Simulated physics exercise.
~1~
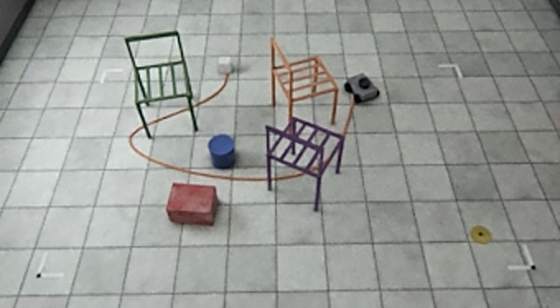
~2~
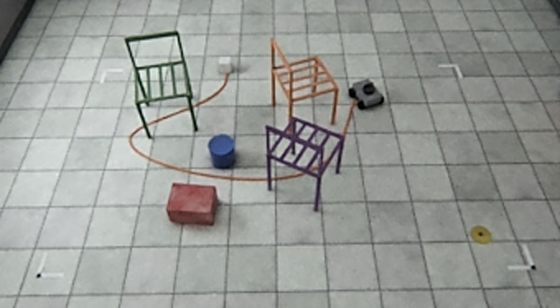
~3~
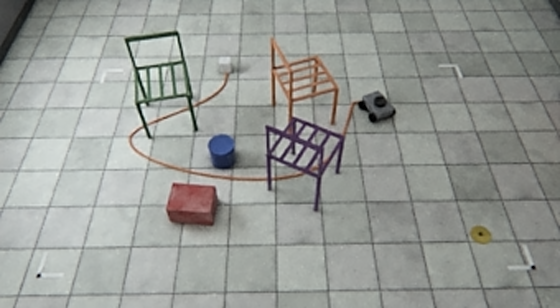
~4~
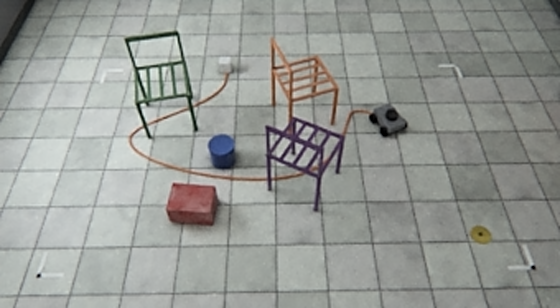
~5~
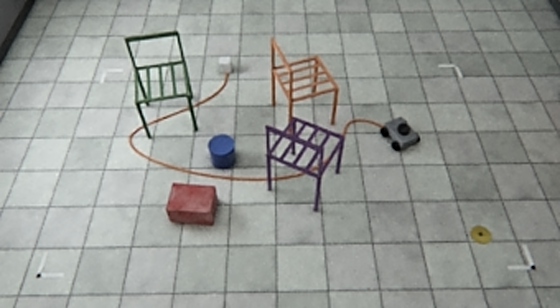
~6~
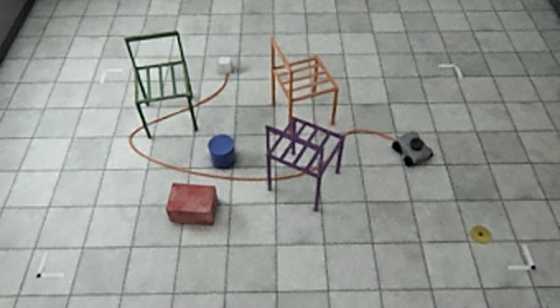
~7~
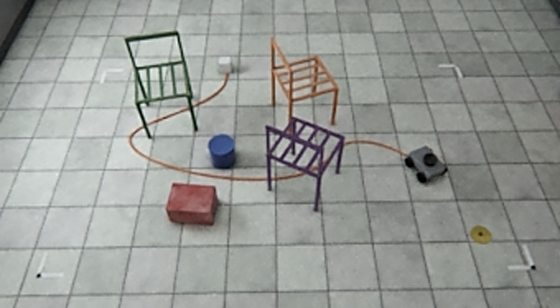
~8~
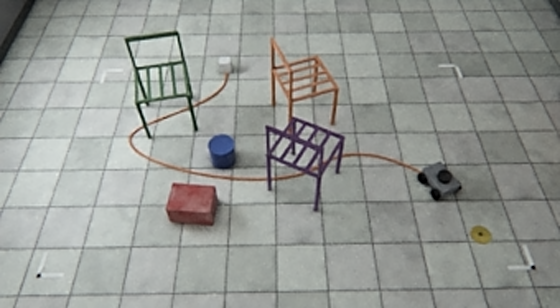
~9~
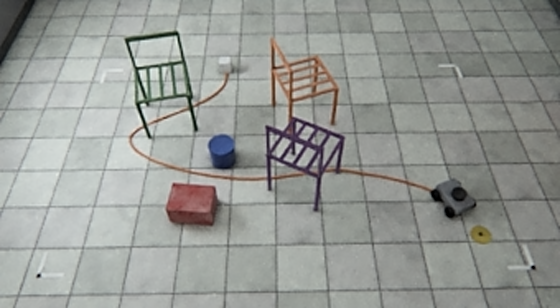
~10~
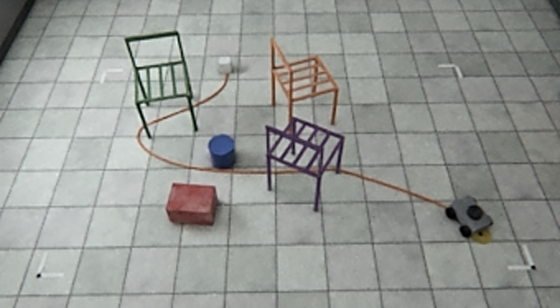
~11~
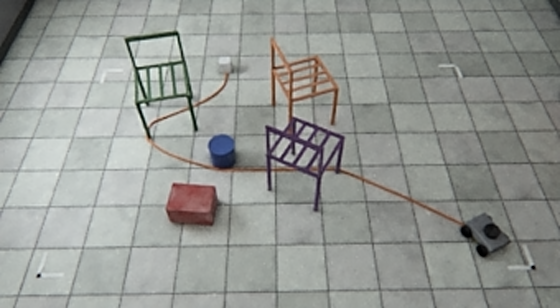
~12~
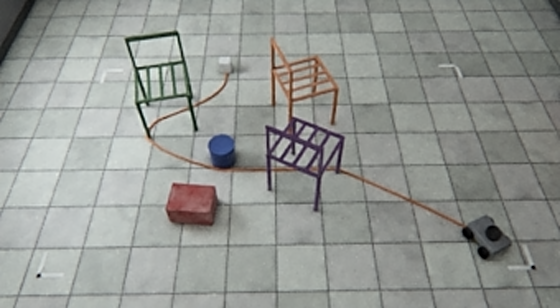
Small grey cart rolling down and right across a tiled floor, drawing an orange lead tighter past chairs and stopping over a yellow mark.
